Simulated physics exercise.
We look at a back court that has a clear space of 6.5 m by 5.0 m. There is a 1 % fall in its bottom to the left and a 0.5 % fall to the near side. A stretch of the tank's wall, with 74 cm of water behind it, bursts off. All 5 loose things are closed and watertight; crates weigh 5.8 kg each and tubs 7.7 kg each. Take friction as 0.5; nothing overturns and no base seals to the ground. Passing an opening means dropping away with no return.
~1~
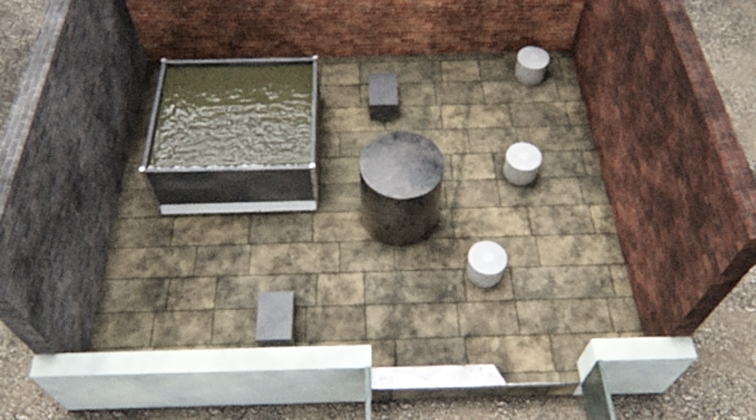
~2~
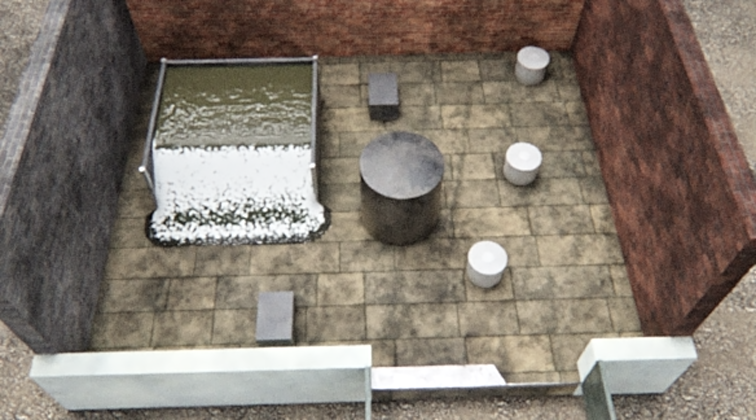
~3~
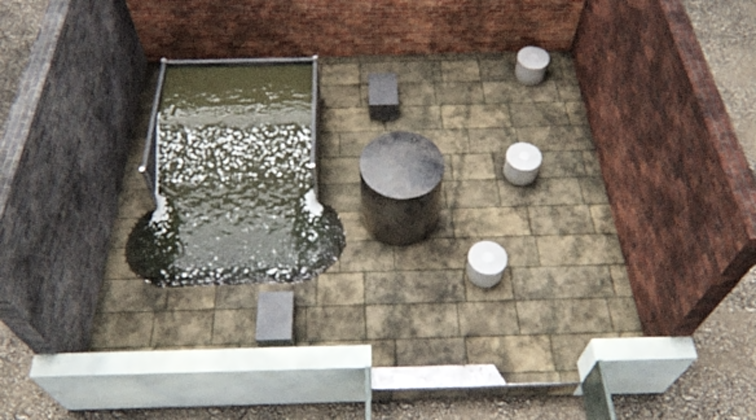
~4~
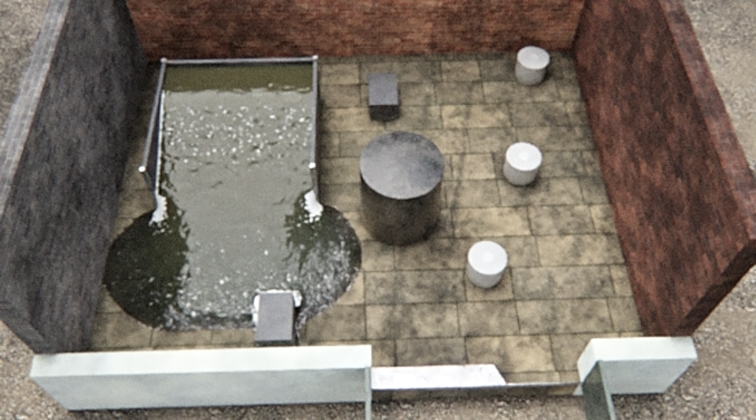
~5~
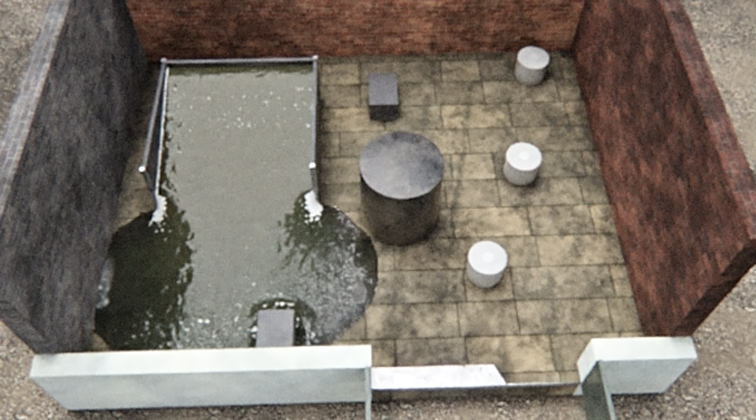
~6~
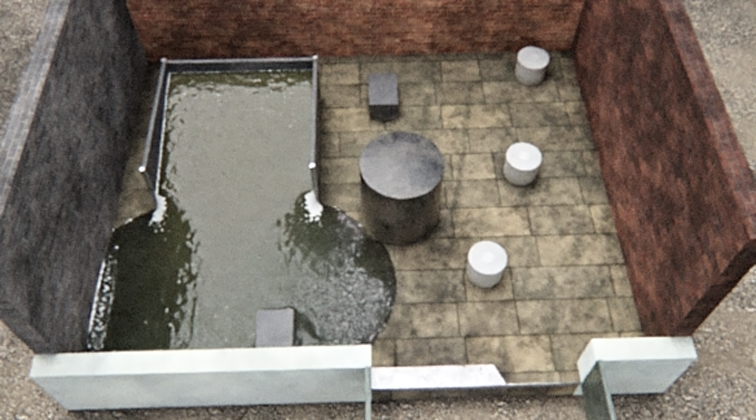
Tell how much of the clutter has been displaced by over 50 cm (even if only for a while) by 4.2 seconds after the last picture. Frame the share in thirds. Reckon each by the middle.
The count will reach a third but not two thirds.
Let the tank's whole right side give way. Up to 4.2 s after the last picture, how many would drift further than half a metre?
Then 5.
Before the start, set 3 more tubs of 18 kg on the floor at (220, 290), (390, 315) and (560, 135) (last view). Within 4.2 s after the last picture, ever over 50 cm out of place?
In that order: More, over, under.
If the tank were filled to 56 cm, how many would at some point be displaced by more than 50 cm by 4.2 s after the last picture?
That would make 2 of them.
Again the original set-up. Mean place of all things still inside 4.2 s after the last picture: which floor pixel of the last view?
The centre is close to (508, 158).
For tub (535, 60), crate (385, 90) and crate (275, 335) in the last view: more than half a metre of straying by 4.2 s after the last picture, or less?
Result, in order: Undershooting / undershooting / overshooting.
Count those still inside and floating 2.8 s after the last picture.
1.
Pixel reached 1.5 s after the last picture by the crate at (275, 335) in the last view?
About pixel (358, 321).
Then, 0.4 s after the last picture 0 of 5 are over 50 cm from their spots; 1 afloat.
Then, 1.5 s after the last picture 1 of 5 are over 50 cm from their spots; 1 afloat.
Then, 2.8 s after the last picture 2 of 5 are over 50 cm from their spots; 1 afloat.
Then, 4.2 s after the last picture 2 of 5 are over 50 cm from their spots, and 2 have been at some point; 2 afloat.
